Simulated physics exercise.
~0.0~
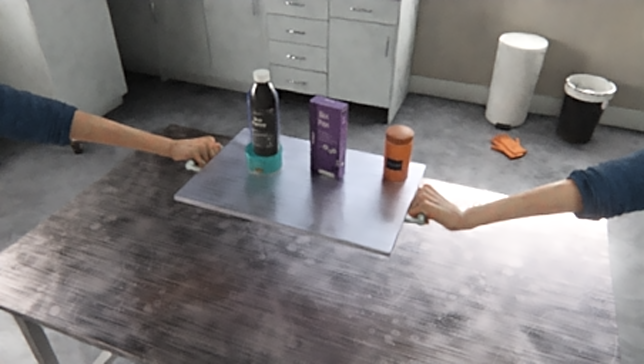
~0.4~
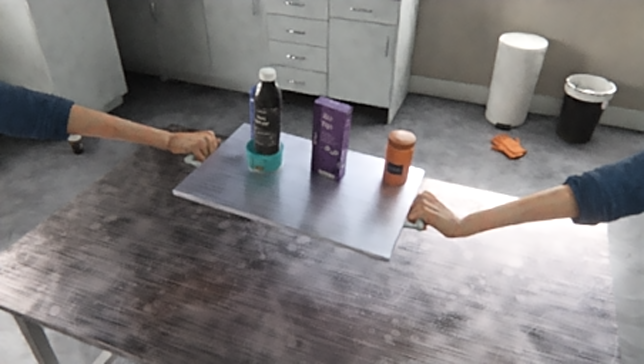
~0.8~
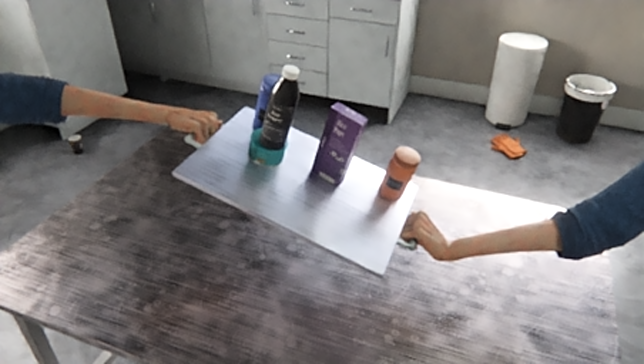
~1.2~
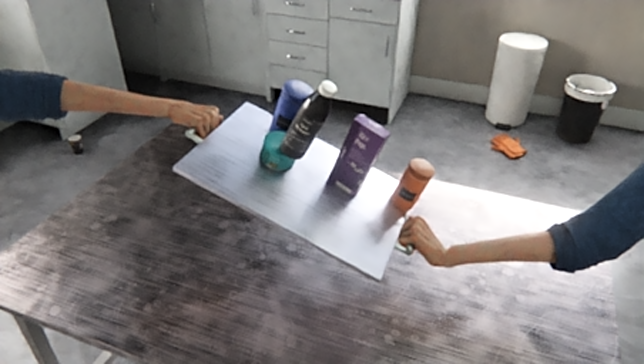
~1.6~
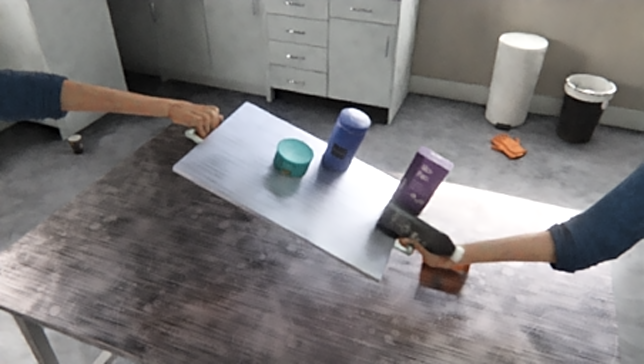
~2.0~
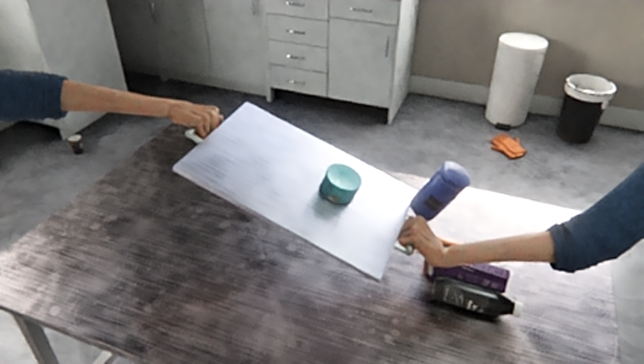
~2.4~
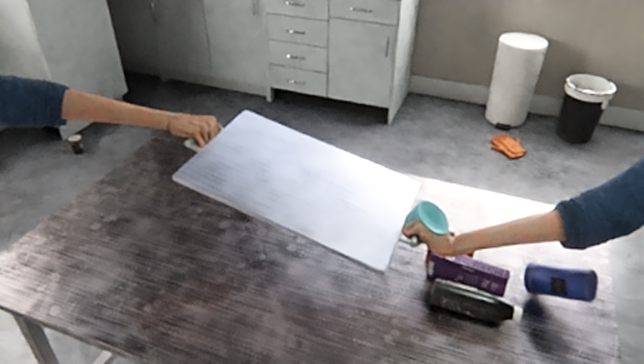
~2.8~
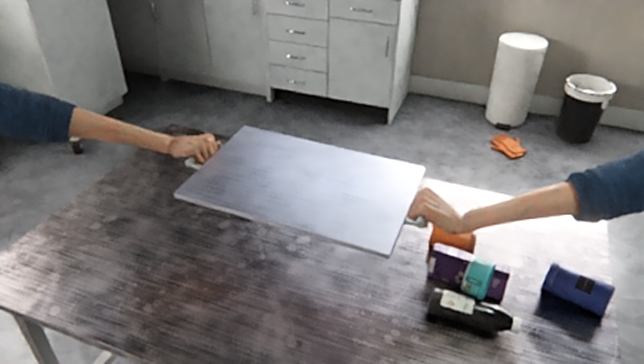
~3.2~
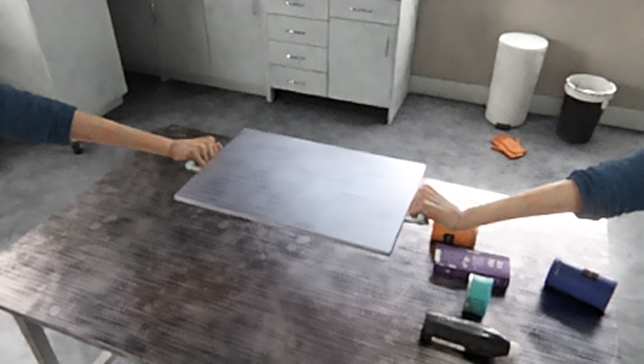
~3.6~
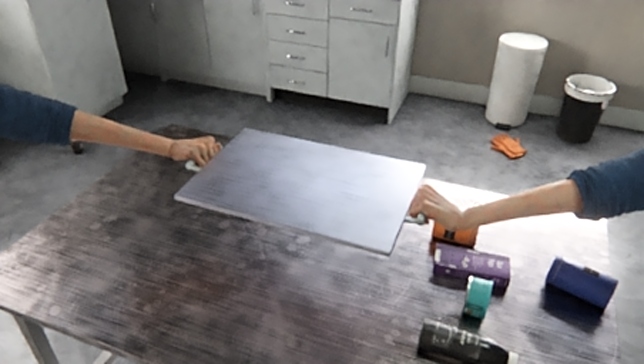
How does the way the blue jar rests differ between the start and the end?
At the start the blue jar is standing upright on the tray, mostly hidden behind the black bottle. By the end it is lying on its side on the table, to the right of the tray.
